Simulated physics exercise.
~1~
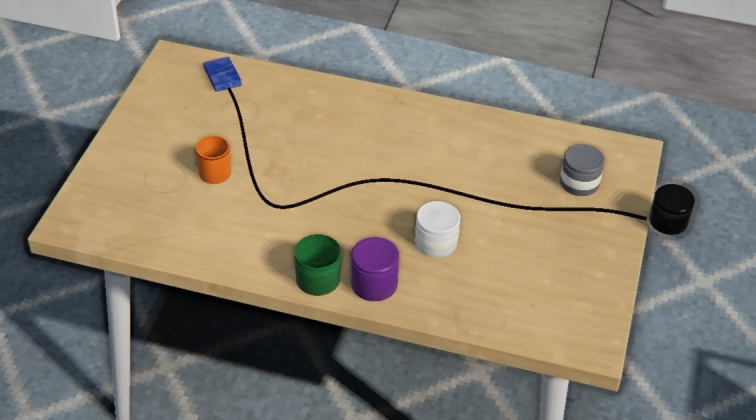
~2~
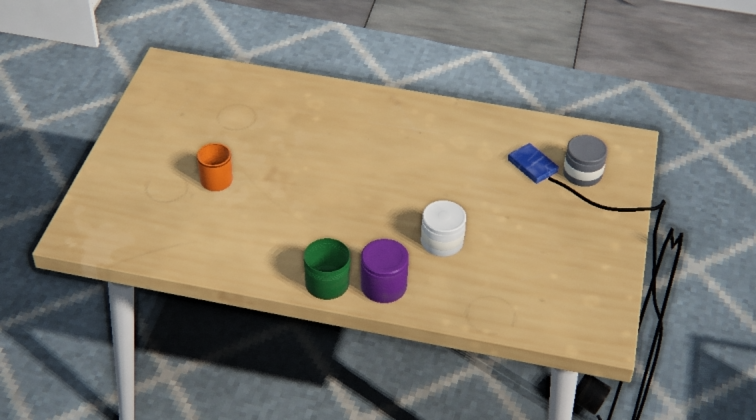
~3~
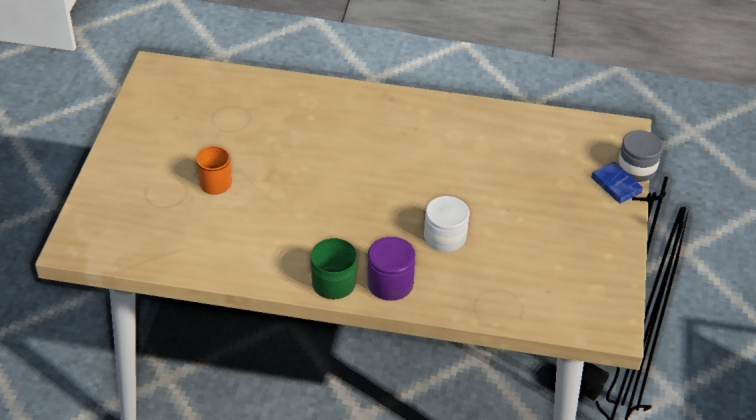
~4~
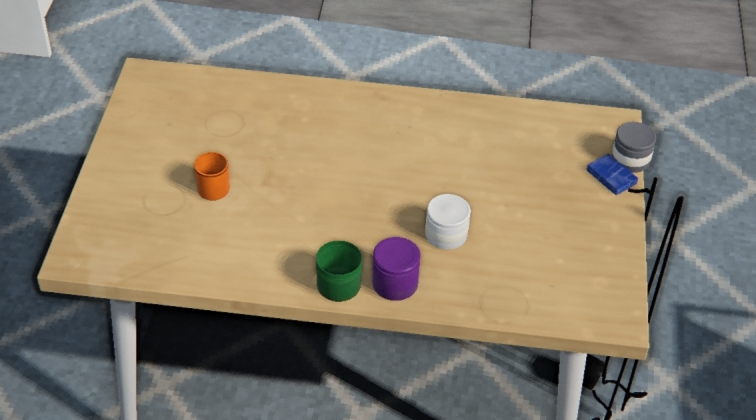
On a wooden table, a black speaker dropping over the right edge, its cable dragging a blue phone into a grey tin.
